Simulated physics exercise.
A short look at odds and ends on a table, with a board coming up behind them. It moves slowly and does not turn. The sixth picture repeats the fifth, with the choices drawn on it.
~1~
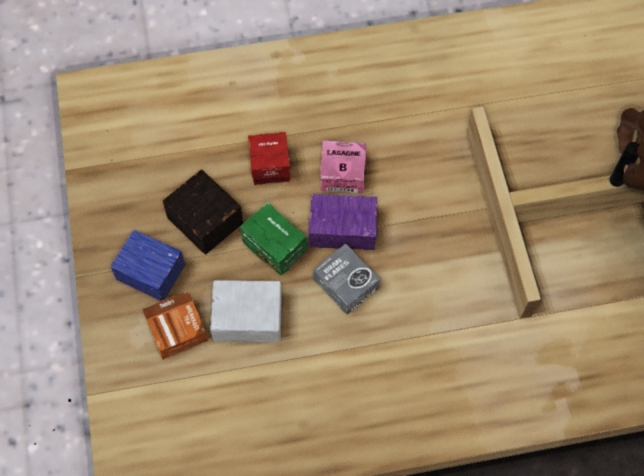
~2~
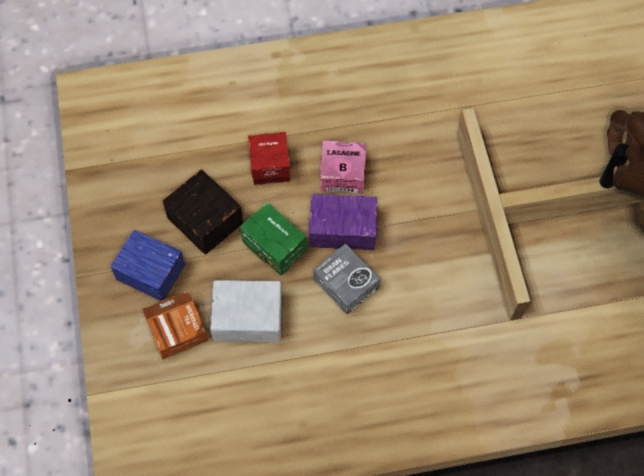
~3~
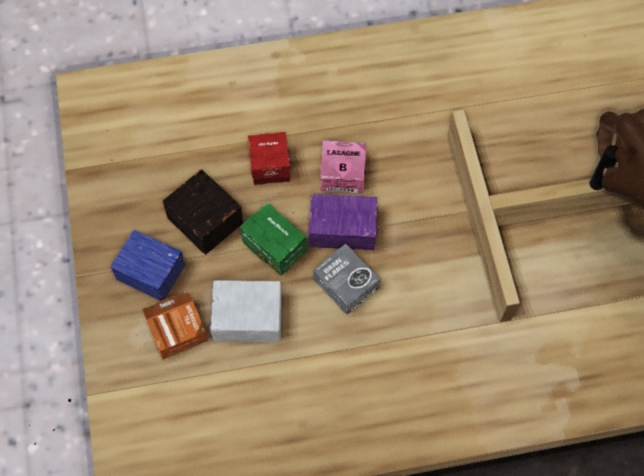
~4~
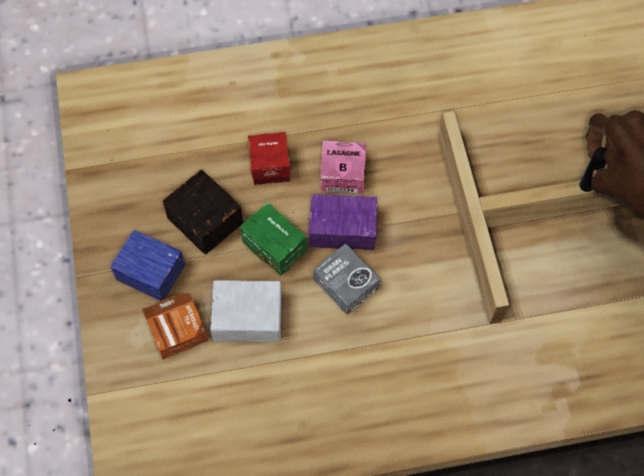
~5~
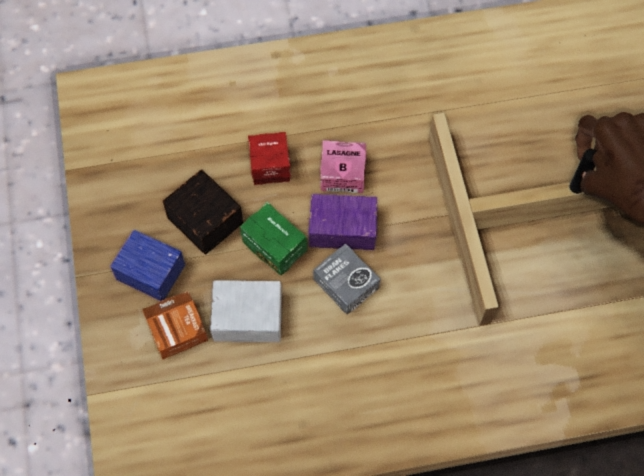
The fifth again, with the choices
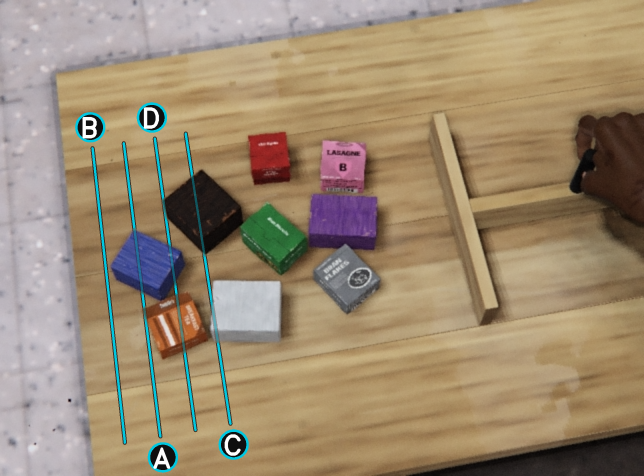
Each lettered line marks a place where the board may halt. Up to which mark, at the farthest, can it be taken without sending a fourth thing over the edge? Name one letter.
No fourth one falls up to D.
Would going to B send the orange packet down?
By then, yes.
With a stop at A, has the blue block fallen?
Yes.
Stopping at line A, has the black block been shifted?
Yes.
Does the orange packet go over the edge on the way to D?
Yes.
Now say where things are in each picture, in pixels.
In the first frame, blue block (149, 265); purple block (343, 222); pink packet (343, 167).
In the second frame, board (495, 201); grey packet (346, 279).
In the third frame, board (484, 203); red box (269, 159).
In the fourth frame, board (474, 205); white block (247, 312).
In the fifth frame, board (464, 206); blue block (149, 265); purple block (343, 222); pink packet (343, 167).
On the marked copy, A at (141, 281); B at (108, 286); C at (207, 269); D at (174, 275).
With D. Early on, board (362, 223); pink packet (317, 171); green packet (264, 244).
Further on, board (257, 241); blue block (107, 275); orange packet (124, 338).
At the end, board (175, 255); black block over the edge; blue block over the edge; three fallen.
As for the rest, A drops six; B drops seven; C is within the limit but short.
